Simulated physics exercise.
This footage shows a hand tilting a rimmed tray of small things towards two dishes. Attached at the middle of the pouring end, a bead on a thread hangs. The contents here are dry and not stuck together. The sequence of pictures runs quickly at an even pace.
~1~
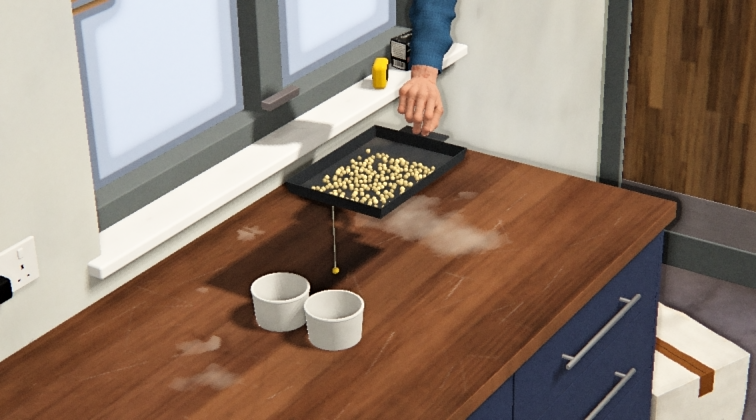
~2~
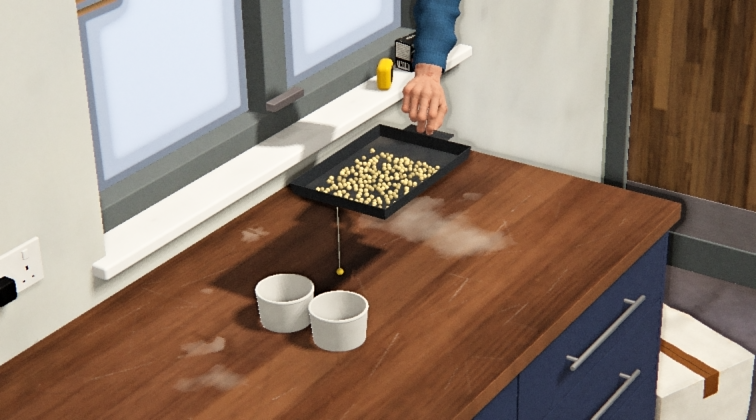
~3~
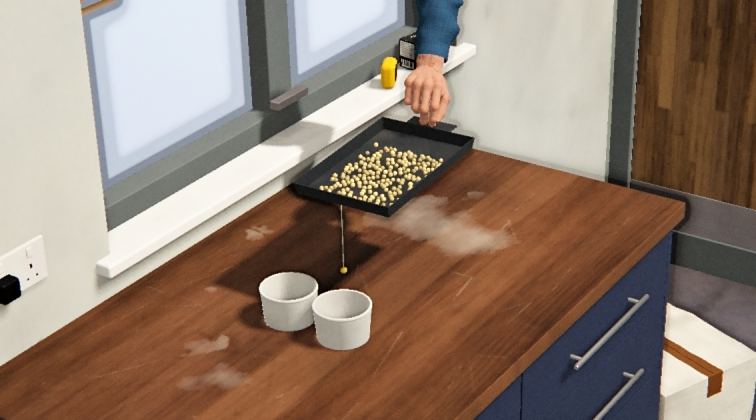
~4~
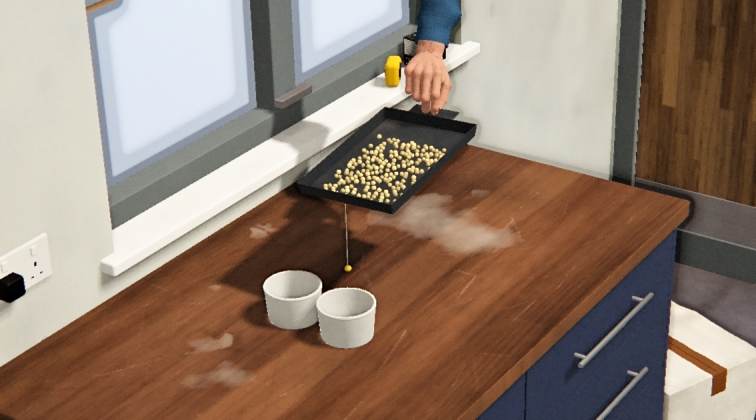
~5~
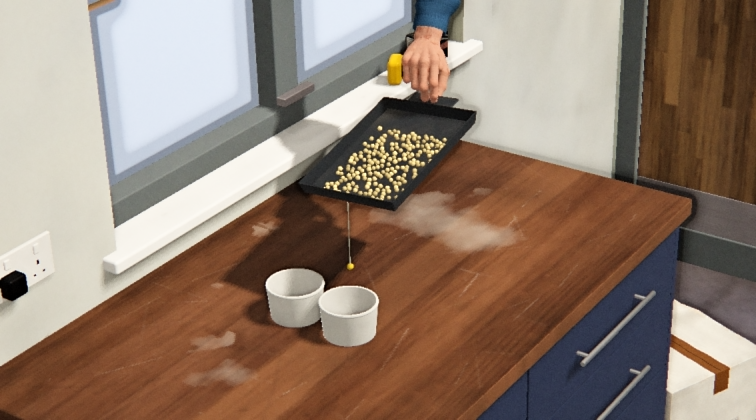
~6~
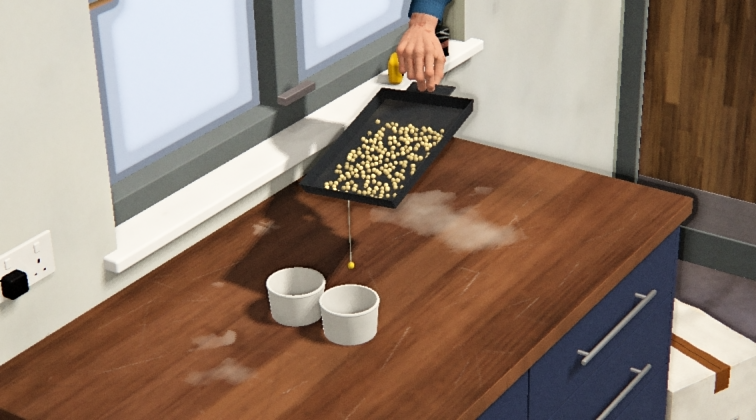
A hand gradually tilting a dark rimmed tray of soya beans above two white dishes on a wooden worktop, far end rising.
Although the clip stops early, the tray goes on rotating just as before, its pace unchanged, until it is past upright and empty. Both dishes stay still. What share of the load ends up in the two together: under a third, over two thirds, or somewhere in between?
One to two parts in three.
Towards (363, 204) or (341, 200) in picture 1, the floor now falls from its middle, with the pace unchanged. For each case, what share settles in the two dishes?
Somewhere close to 20 % the first time, 80 % the second.
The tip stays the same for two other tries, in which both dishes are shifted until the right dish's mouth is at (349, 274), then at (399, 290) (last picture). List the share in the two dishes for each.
Around 50 % followed by around 0 %.
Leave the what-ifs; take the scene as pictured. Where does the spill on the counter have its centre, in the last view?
Around (302, 291).
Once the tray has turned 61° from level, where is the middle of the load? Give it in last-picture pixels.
(336, 186).
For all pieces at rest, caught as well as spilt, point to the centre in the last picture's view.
Close to (299, 303), more or less.
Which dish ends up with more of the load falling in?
Observation: The left-placed dish is the fuller of the two.
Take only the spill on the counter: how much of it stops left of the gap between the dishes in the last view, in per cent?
About 70 per cent.
Soon after the last picture, tray tipped steeply; nearly all on the tray; a stray few in the air.
A little later, tray tipped right over; most on the tray; a stray few in the left dish; a stray few outside both; a small part in the air.
Later still, tray tipped past a quarter turn; a small part in the right dish; about a third in the left dish; about half outside both.
At rest, tray tipped past a quarter turn; a small part in the right dish; about a third in the left dish; about half outside both.
